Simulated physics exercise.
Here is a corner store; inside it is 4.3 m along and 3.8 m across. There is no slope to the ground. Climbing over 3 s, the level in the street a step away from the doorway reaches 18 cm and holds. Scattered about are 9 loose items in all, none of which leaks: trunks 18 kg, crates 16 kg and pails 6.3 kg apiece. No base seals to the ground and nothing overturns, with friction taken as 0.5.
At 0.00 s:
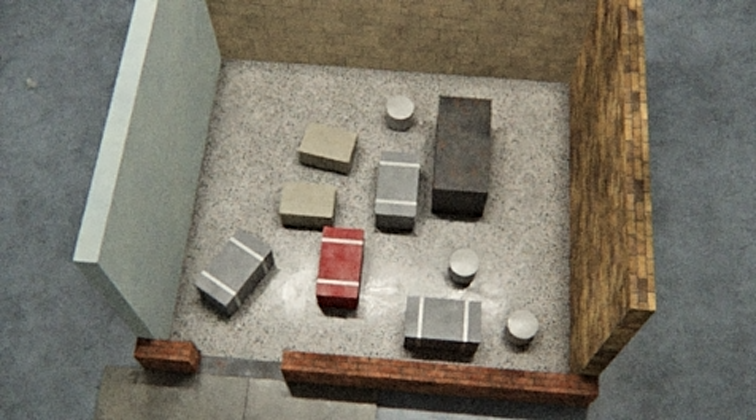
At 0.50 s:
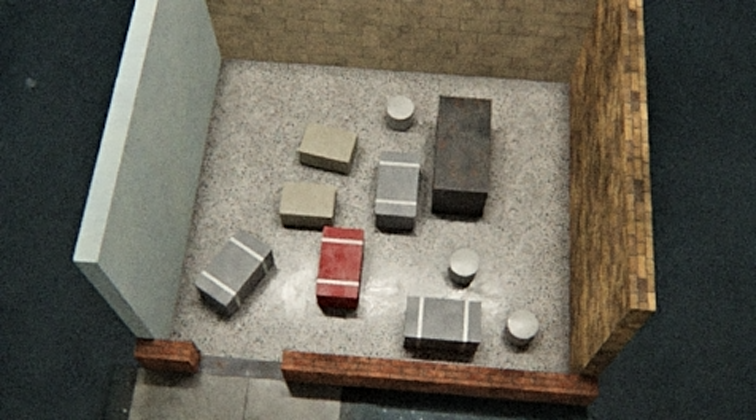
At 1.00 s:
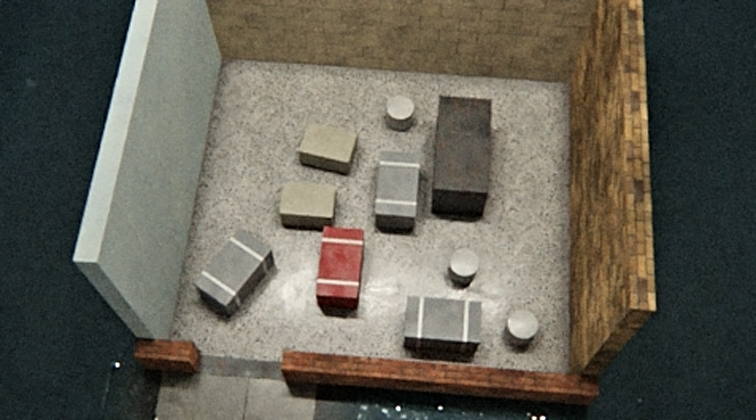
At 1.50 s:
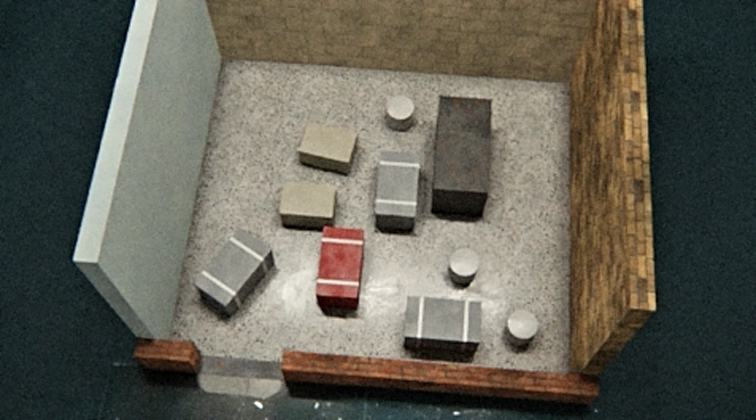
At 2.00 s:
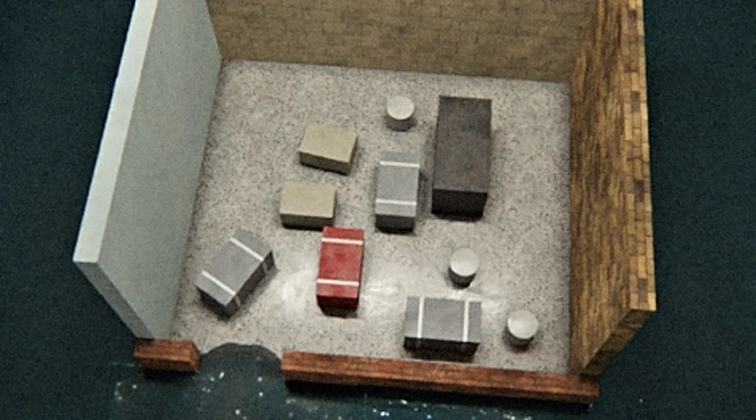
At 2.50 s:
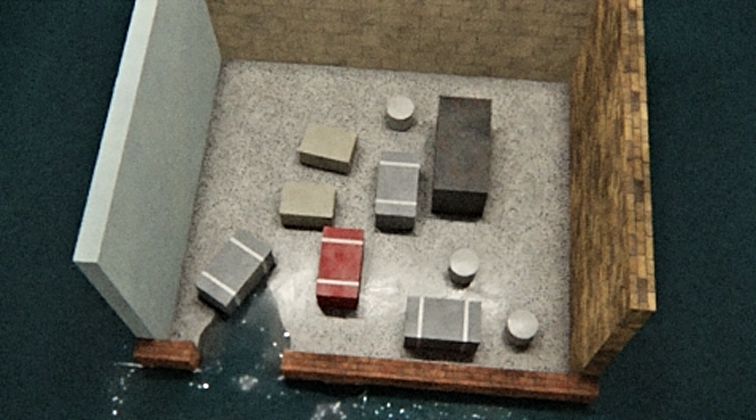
A walled room with an opening in its low brick front holds scattered crates, a red trunk and small pails. Dark water spreads over the ground outside, covers the paving at the gap, then creeps through onto the floor near the opening, while none of the items shift.
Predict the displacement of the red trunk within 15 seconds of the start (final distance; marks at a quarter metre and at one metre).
Result: Short displacement.
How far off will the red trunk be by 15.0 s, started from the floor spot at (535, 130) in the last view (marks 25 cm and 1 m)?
Outcome - it ends up well away.
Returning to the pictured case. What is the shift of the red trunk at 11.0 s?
I'd guess some 30 cm by then.
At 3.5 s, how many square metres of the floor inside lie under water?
About 2.0 m2.
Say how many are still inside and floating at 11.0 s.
At that moment it comes to 3.
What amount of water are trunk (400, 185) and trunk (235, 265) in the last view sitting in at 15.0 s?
Some 8 cm at the first, some 10 cm at the second.
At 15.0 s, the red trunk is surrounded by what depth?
7 cm or so.
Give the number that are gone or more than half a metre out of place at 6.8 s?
By that time the total stands at 1.
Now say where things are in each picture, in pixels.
The first frame shows the red trunk at (340, 262) rests on the ground; 0.0 m2 under water; 0 of 9 have shifted.
The second frame shows the red trunk at (340, 262), on the bottom; 0.0 m2 under water; 0 of 9 have shifted.
The third frame shows the red trunk at (340, 262), on the bottom; water covers 0.0 m2; 0 of 9 have shifted.
The fourth frame shows the red trunk at (340, 262) rests on the ground; 0.0 m2 under water; 0 of 9 have shifted.
The fifth frame shows the red trunk at (340, 262), on the bottom; 0.1 m2 under water; 0 of 9 have shifted.
The sixth frame shows the red trunk at (340, 262) rests on the ground; 0.5 m2 under water; 0 of 9 have shifted.
After 3.5 s the red trunk is near (341, 262), 0.0 m from its start, aground; 0 afloat.
After 6.8 s the red trunk is near (364, 264), 0.3 m from its start, aground; 1 afloat.
After 11.0 s the red trunk is near (367, 266), 0.3 m from its start, aground; 3 afloat.
After 15.0 s the red trunk is near (347, 303), 0.5 m from its start, afloat; 7 afloat.
